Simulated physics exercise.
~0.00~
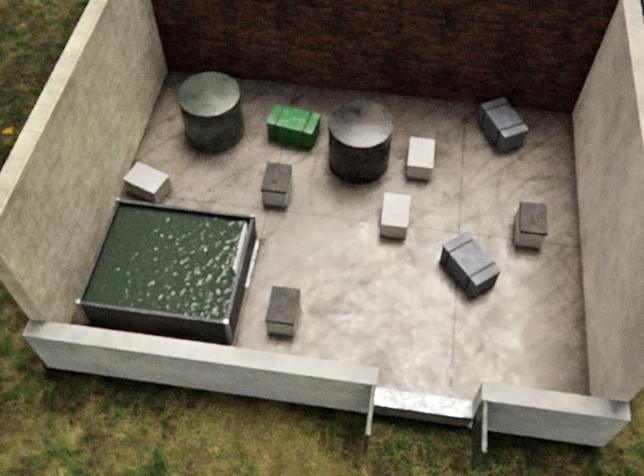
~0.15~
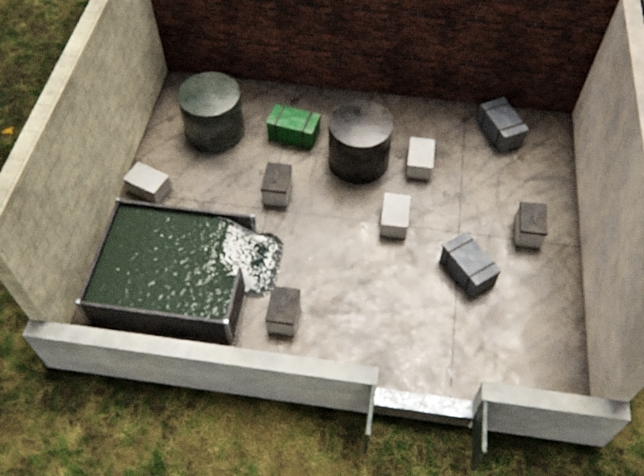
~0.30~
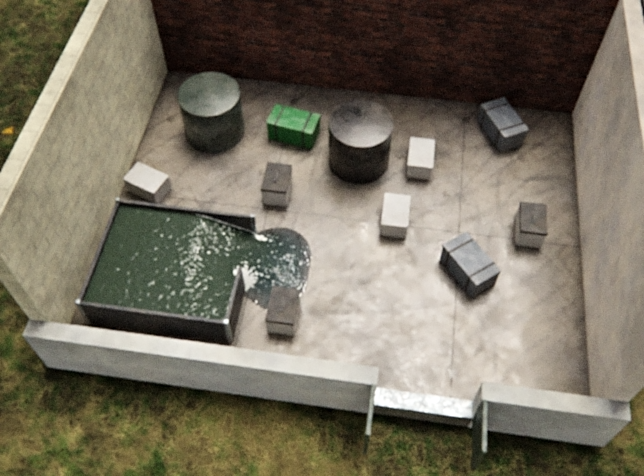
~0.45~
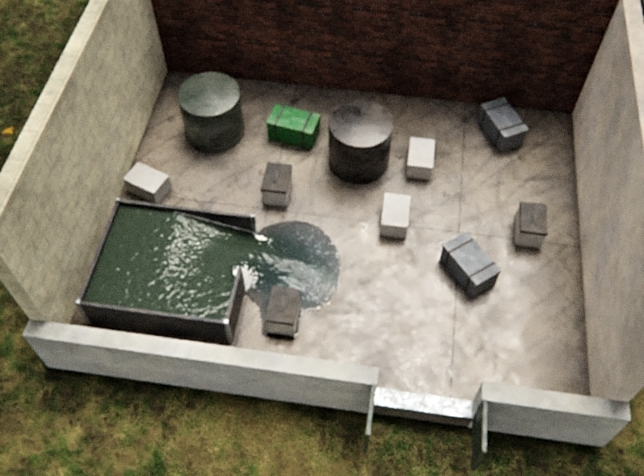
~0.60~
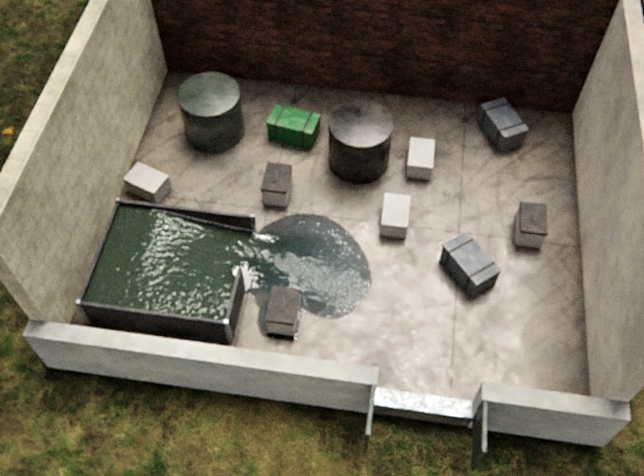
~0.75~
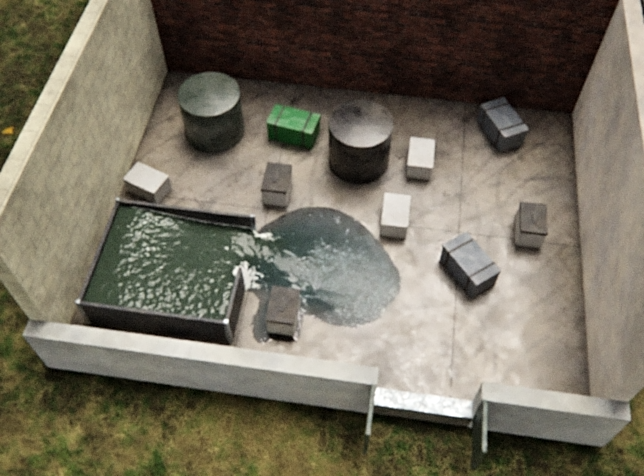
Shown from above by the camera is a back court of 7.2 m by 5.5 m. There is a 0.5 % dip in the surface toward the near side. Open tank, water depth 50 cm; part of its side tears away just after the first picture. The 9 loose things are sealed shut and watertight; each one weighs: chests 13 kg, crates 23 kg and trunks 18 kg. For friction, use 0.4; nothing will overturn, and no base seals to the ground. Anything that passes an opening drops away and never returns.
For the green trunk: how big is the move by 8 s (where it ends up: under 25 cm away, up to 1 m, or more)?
When it settles, the green trunk sits nearly where it was.
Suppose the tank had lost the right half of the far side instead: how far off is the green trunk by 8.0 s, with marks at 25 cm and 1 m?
Outcome for the green trunk: It is borne far off.
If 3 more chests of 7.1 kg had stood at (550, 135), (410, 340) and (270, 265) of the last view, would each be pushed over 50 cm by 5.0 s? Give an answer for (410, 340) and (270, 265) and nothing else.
In the order asked: Clear of the mark; clear of the mark.
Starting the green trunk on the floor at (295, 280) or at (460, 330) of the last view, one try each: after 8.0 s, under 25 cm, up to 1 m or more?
One try each gives this: It wanders off a long way, then it goes a little way.
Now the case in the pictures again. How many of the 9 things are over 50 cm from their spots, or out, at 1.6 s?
0 in all.
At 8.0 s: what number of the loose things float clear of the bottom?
Count: 2.
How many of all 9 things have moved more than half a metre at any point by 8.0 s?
It works out to 4.
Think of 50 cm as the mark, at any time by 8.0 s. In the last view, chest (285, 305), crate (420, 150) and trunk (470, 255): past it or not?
Item by item, they came out below the mark, below the mark and above the mark.
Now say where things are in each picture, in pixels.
In the first picture, the green trunk at (293, 118) rests on the ground; 3.4 m2 under water; 0 of 9 have shifted.
In the second picture, the green trunk at (293, 118) rests on the ground; water covers 3.8 m2; 0 of 9 have shifted.
In the third picture, the green trunk at (293, 118) rests on the ground; water covers 4.4 m2; 0 of 9 have shifted.
In the fourth picture, the green trunk at (293, 118) rests on the ground; 5.1 m2 under water; 0 of 9 have shifted.
In the fifth picture, the green trunk at (293, 118), on the bottom; 5.9 m2 under water; 0 of 9 have shifted.
In the sixth picture, the green trunk at (293, 118), on the bottom; water covers 6.8 m2; 0 of 9 have shifted.
After 1.6 s the green trunk is near (293, 118), 0.0 m from its start, aground; 0 of 9 are out; 0 afloat.
After 3.6 s the green trunk is near (293, 118), 0.0 m from its start, aground; 0 of 9 are out; 1 afloat.
After 5.6 s the green trunk is near (293, 118), 0.0 m from its start, aground; 0 of 9 are out; 2 afloat.
After 8.0 s the green trunk is near (293, 118), 0.0 m from its start, aground; 0 of 9 are out; 2 afloat.
